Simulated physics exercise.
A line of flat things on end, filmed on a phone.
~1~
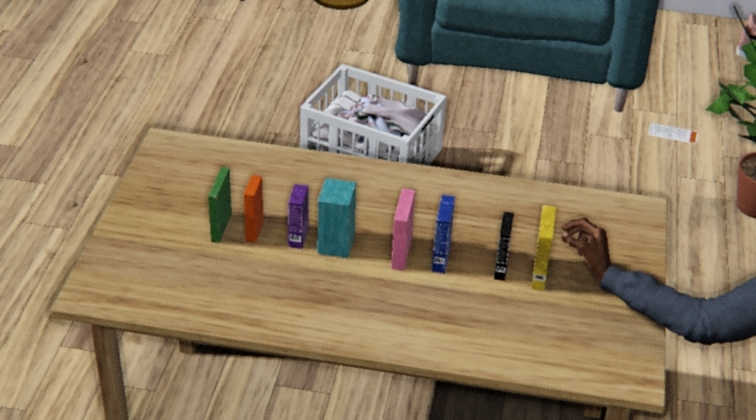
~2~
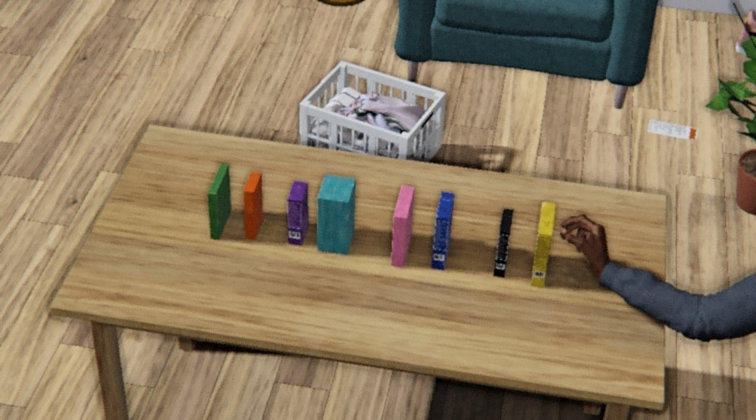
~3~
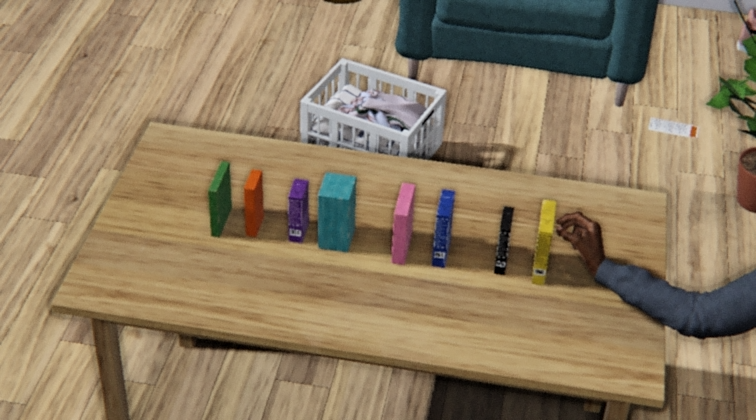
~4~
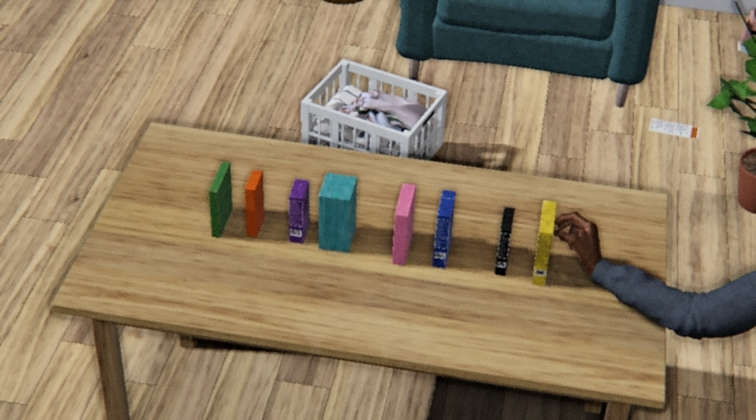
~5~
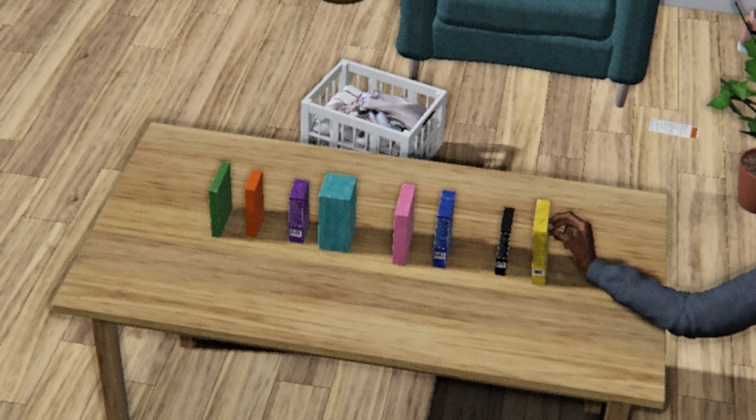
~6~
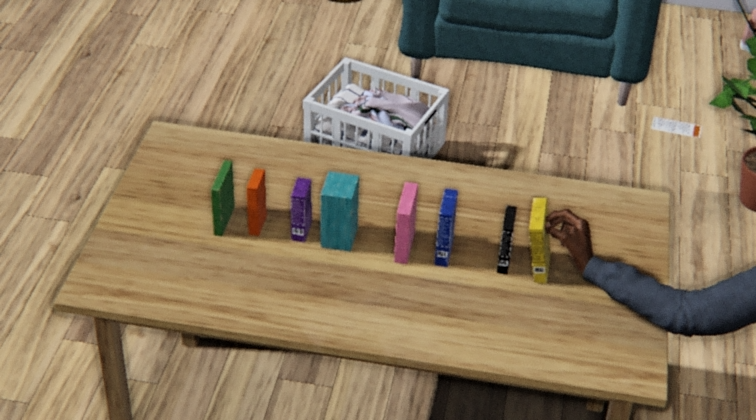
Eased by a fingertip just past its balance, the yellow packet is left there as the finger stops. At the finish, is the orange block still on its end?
Yes.
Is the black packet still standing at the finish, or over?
The black packet topples.
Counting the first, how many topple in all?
Total count - 2.
Then, 0.30 s after the last picture, yellow packet 34° over; black packet tipped 13° from how it was.
Then, 0.50 s after the last picture, yellow packet 79° over; black packet on its side; blue packet tipped 5° from how it was.
Then, 0.60 s after the last picture, yellow packet 84° over; black packet on its side; blue packet tipped 3° from how it was; pink block tipped 5° from how it was.
Then, 1.30 s after the last picture, yellow packet 72° over; black packet on its side; blue packet slid about its own width.
At rest, tipped over on the table, black packet; moved from the start, blue packet; the other 4 in place. Seen from the same camera at the end, orange block near (257, 202).
